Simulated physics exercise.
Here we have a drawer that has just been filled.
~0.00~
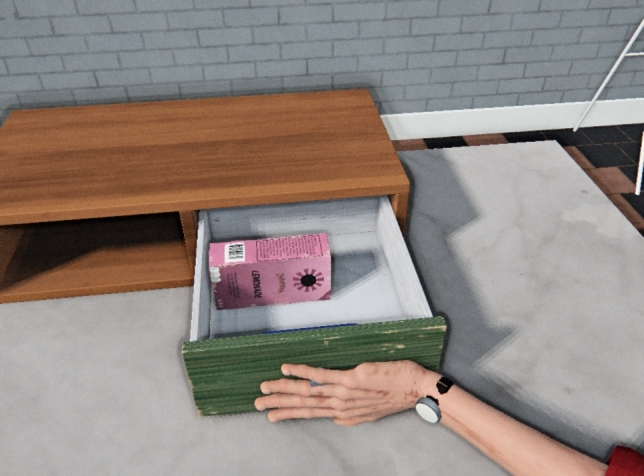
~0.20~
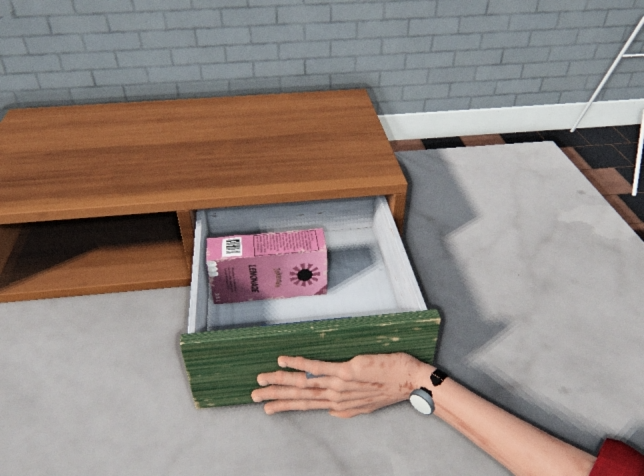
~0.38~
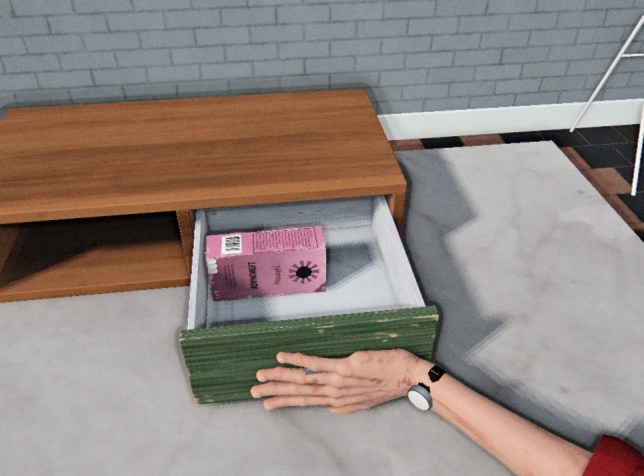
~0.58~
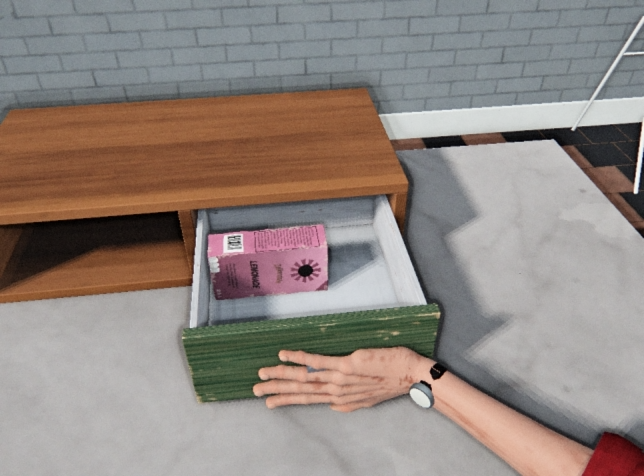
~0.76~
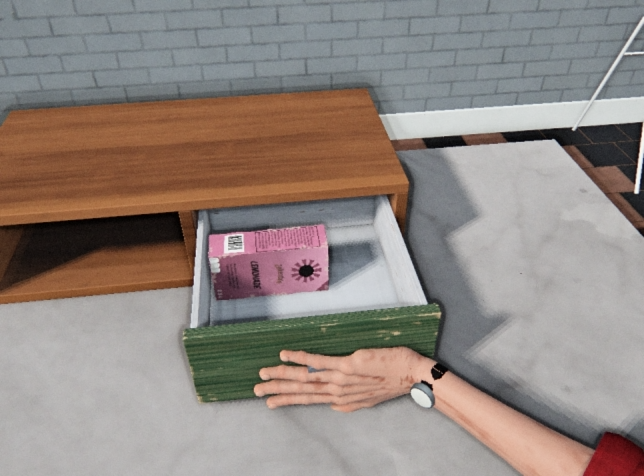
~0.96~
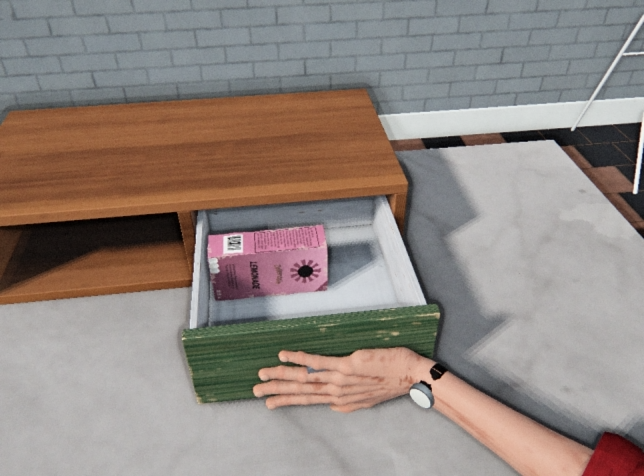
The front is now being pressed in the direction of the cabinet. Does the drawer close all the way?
The drawer is left fully pushed in.
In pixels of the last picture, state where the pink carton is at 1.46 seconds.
Roughly at pixel (266, 233).
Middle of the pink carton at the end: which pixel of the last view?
Around (261, 173).
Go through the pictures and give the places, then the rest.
The first picture shows drawer (305, 284) wide open; pink carton (271, 272).
The second picture shows drawer (301, 278) wide open; chest (195, 185).
The third picture shows drawer (300, 275) wide open.
The fourth picture shows drawer (302, 274) wide open; pink carton (269, 263).
The fifth picture shows drawer (303, 274) wide open; chest (197, 185).
The sixth picture shows drawer (302, 275) wide open.
Around 1.46 s, drawer about half in.
Finally (2.7 s), the drawer closes.
